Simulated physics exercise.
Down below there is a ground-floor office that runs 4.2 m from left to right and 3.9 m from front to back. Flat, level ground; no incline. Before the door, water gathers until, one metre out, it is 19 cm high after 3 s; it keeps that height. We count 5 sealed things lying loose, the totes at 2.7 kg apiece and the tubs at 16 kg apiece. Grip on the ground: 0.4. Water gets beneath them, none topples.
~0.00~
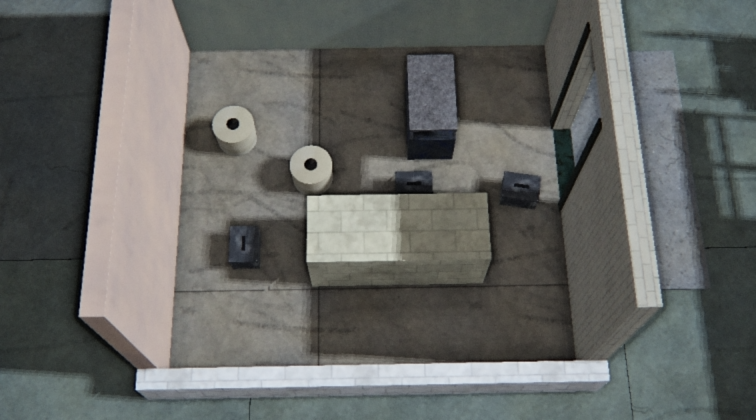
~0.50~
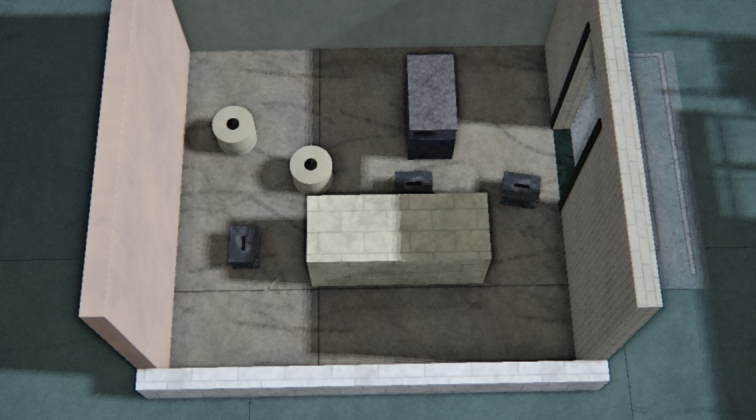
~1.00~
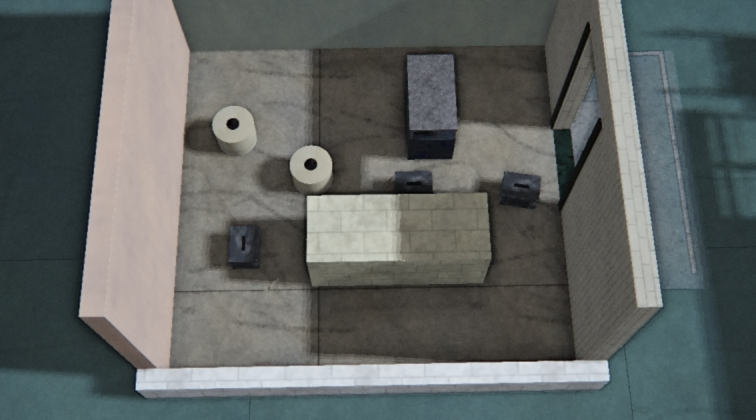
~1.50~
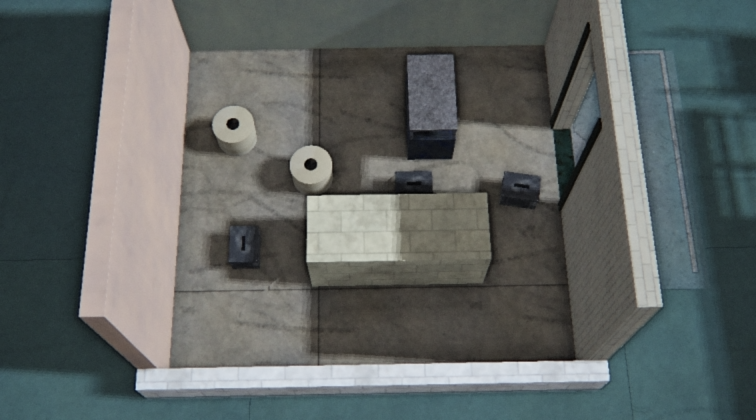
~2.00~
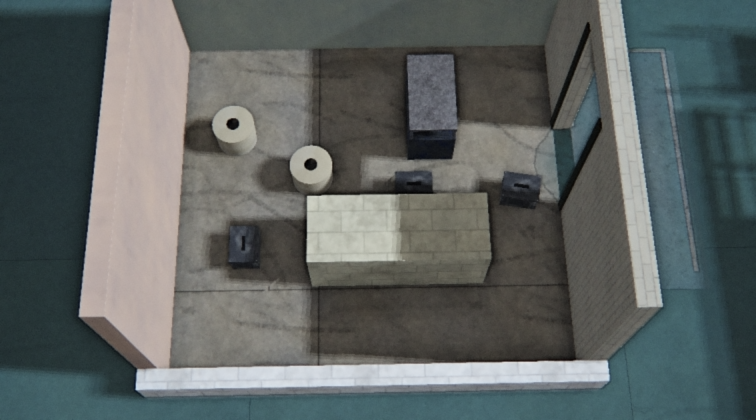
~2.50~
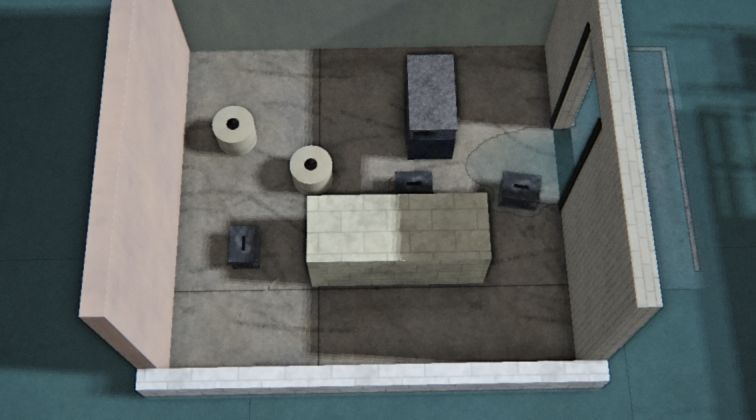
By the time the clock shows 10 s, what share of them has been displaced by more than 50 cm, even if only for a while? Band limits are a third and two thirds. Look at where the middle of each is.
The share is one to two thirds.
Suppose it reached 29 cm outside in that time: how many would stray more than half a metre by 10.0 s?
It would come to 5 of them.
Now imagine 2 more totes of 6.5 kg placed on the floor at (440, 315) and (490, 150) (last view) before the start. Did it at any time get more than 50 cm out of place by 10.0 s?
First one stays within it, second one exceeds it.
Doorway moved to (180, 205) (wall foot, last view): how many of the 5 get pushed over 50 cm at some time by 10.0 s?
Then the count would be 4.
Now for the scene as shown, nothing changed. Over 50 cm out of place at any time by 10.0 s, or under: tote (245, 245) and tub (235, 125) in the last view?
The first is beyond the limit and the second is within the limit.
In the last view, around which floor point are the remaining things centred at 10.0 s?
Near (308, 245).
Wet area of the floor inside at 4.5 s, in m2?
Roughly 5.5 m2.
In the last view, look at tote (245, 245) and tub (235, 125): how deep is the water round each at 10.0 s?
Some 4 cm at the first, some 7 cm at the second.
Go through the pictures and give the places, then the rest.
A tote at (522, 186) rests on the ground; a tub at (311, 165), on the bottom; water covers 0.0 m2; 0 of 5 have shifted, in the first frame.
A tote at (522, 186), on the bottom; a tub at (311, 165), on the bottom; water covers 0.0 m2; 0 of 5 have shifted, in the second frame.
A tote at (522, 186) rests on the ground; a tub at (311, 165), on the bottom; 0.0 m2 under water; 0 of 5 have shifted, in the third frame.
A tote at (522, 186), on the bottom; a tub at (311, 165), on the bottom; water covers 0.0 m2; 0 of 5 have shifted, in the fourth frame.
A tote at (522, 186) rests on the ground; a tub at (311, 165), on the bottom; water covers 0.1 m2; 0 of 5 have shifted, in the fifth frame.
A tote at (521, 187), on the bottom; a tub at (311, 165), on the bottom; water covers 0.6 m2; 0 of 5 have shifted, in the sixth frame.
After 3.5 s 1 of 5 are over 50 cm from their spots; 0 afloat.
After 4.5 s 2 of 5 are over 50 cm from their spots; 1 afloat.
After 7.0 s 3 of 5 are over 50 cm from their spots; 2 afloat.
After 10.0 s 3 of 5 are over 50 cm from their spots, and 3 have been at some point; 3 afloat.
